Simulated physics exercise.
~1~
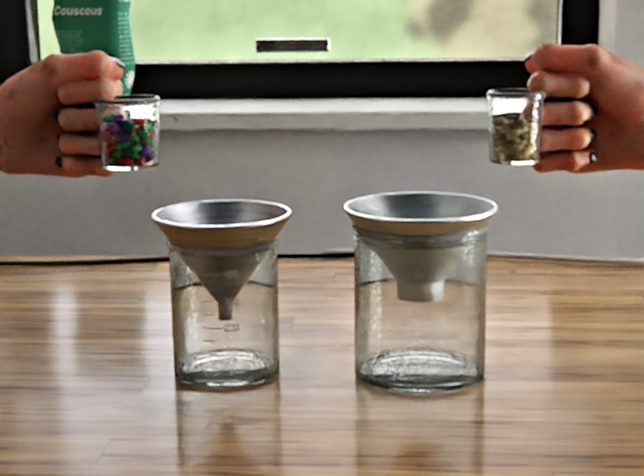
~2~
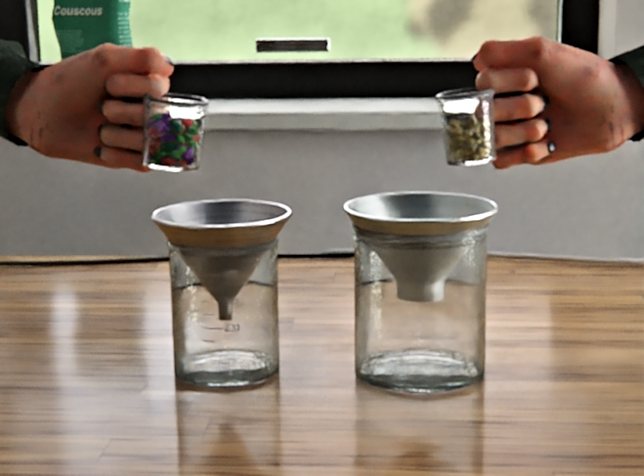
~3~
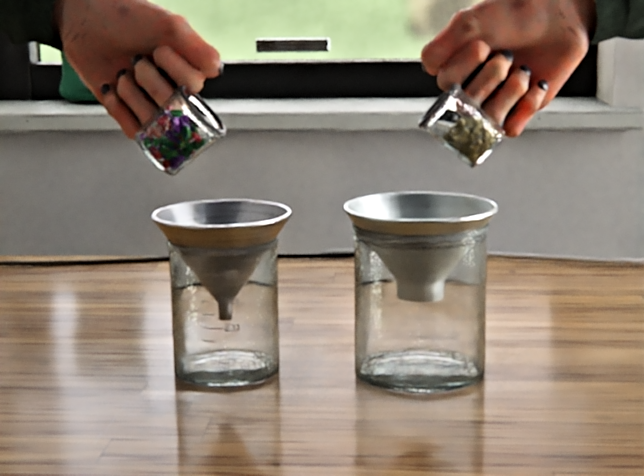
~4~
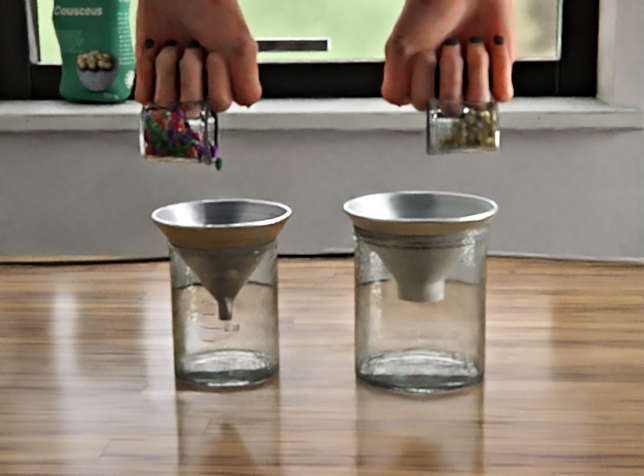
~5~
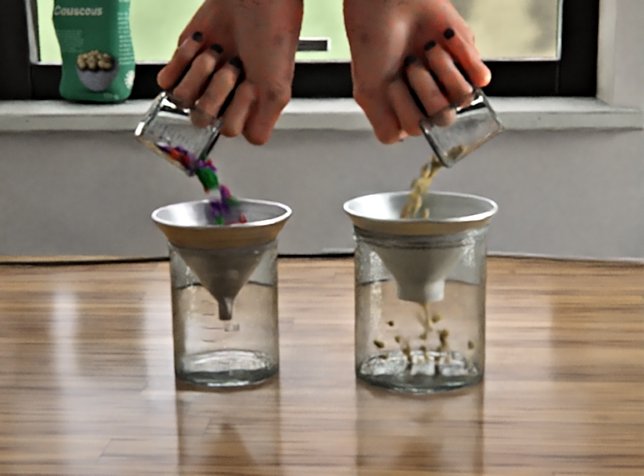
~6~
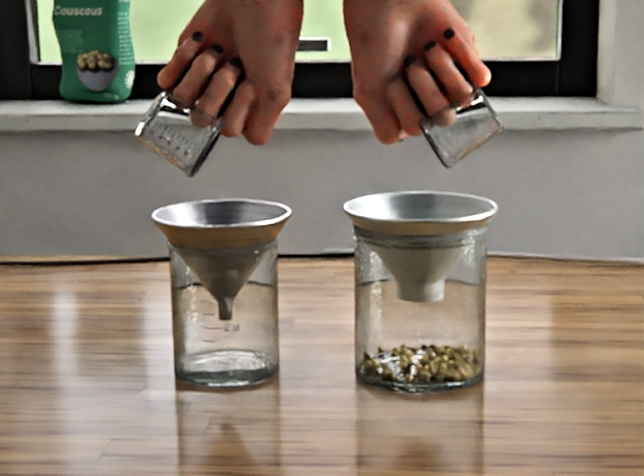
Hands tipping two small glasses over funnels in jars, the left jar staying empty while pale pieces fill the right one's bottom.
